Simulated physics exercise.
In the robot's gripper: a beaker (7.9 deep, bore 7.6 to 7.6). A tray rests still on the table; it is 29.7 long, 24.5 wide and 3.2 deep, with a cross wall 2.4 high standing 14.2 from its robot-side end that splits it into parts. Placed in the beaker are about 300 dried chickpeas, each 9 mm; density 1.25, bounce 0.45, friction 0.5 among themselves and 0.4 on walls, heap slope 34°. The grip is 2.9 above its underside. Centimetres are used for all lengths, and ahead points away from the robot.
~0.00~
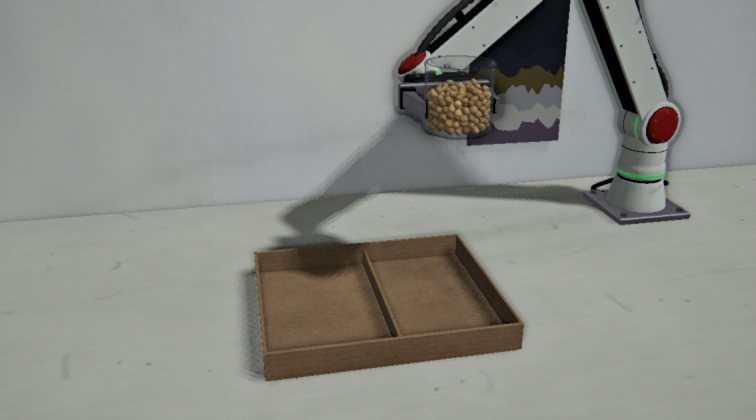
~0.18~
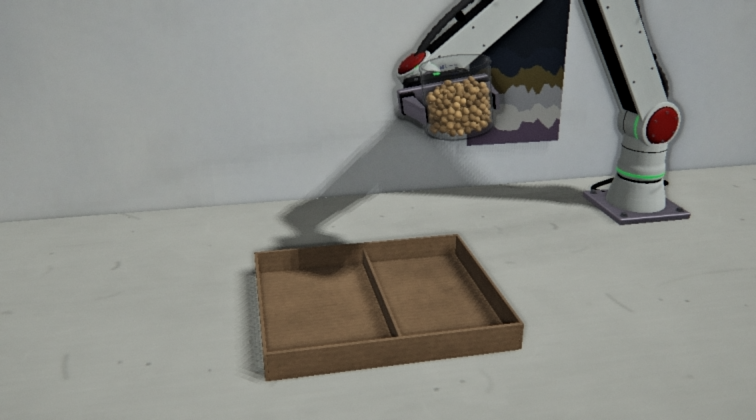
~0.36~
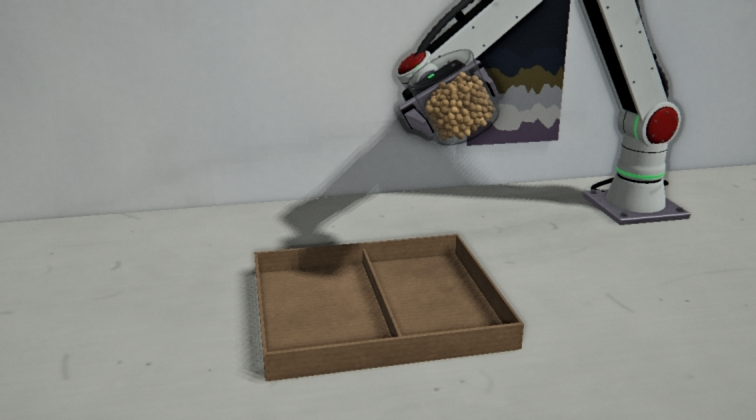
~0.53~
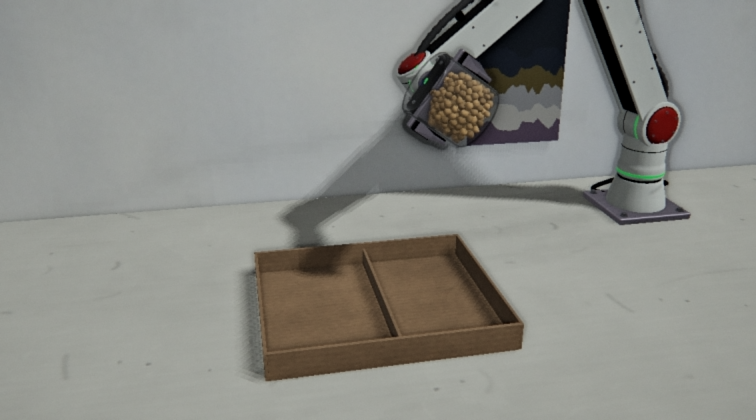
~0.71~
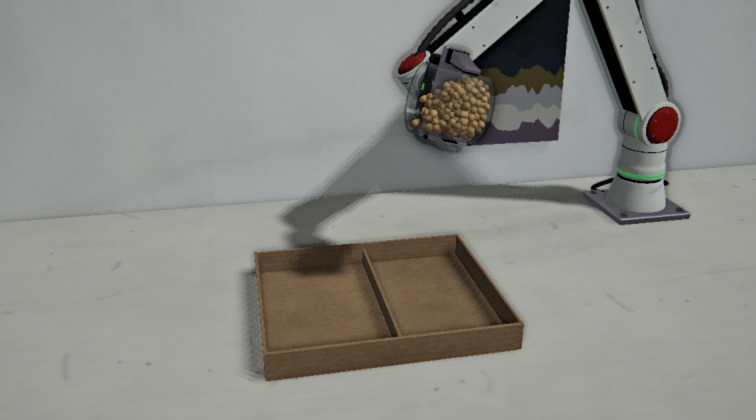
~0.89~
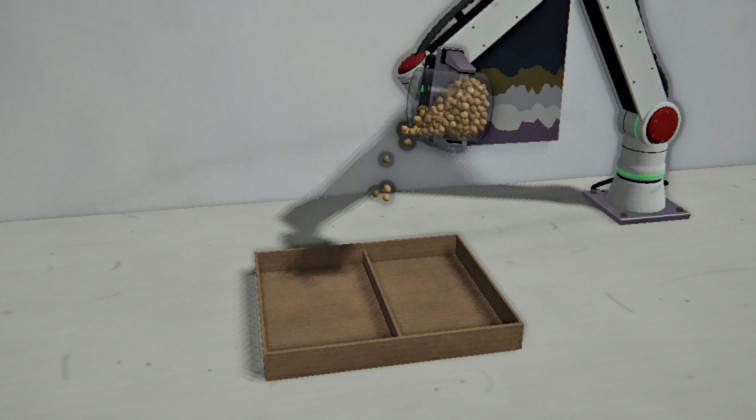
The clip shows a robot arm holding a clear container of dried chickpeas above a divided brown tray on a table. The gripper steadily tilts the container toward the left, and a few chickpeas drop from its lip.
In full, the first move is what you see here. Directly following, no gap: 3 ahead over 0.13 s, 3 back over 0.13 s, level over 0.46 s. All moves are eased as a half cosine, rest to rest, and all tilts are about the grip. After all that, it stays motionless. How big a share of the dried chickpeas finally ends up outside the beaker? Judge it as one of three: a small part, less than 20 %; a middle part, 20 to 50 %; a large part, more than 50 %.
A middle part, 20 to 50 %.
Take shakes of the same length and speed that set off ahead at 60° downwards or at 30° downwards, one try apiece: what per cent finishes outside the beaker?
Try one gives about 5 in a hundred, try two about 20 in a hundred.
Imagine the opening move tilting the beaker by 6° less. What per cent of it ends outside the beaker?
15 %.
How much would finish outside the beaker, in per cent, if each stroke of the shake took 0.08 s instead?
Roughly 60 percent would.
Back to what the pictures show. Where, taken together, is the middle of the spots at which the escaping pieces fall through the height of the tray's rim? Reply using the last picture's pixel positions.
Look at roughly (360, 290) in the last picture.
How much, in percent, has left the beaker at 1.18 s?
25 %.
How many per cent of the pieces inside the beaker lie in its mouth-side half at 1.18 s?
About 55 percent.
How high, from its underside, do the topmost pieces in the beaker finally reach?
I'd put it at close to 5.0 centimetres.
By 1.18 s, tilted 82° forward, highest piece 27 above the table; 226 in the beaker, 8 in the far-side part, 1 in the robot-side part, 67 in flight or on a rim.
By 1.47 s, tilted 19° forward, highest piece 30 above the table; 200 in the beaker, 76 in the far-side part, 21 in the robot-side part, 1 on the table or floor, 4 in flight or on a rim.
By 1.81 s, level, highest piece 29 above the table; 200 in the beaker, 79 in the far-side part, 22 in the robot-side part, 1 on the table or floor.
By 2.86 s, level, highest piece 29 above the table; 200 in the beaker, 79 in the far-side part, 22 in the robot-side part, 1 on the table or floor.
Final count, 200 in the beaker, 79 in the far-side part, 22 in the robot-side part, 1 on the table or floor. That is 34 % outside the beaker.
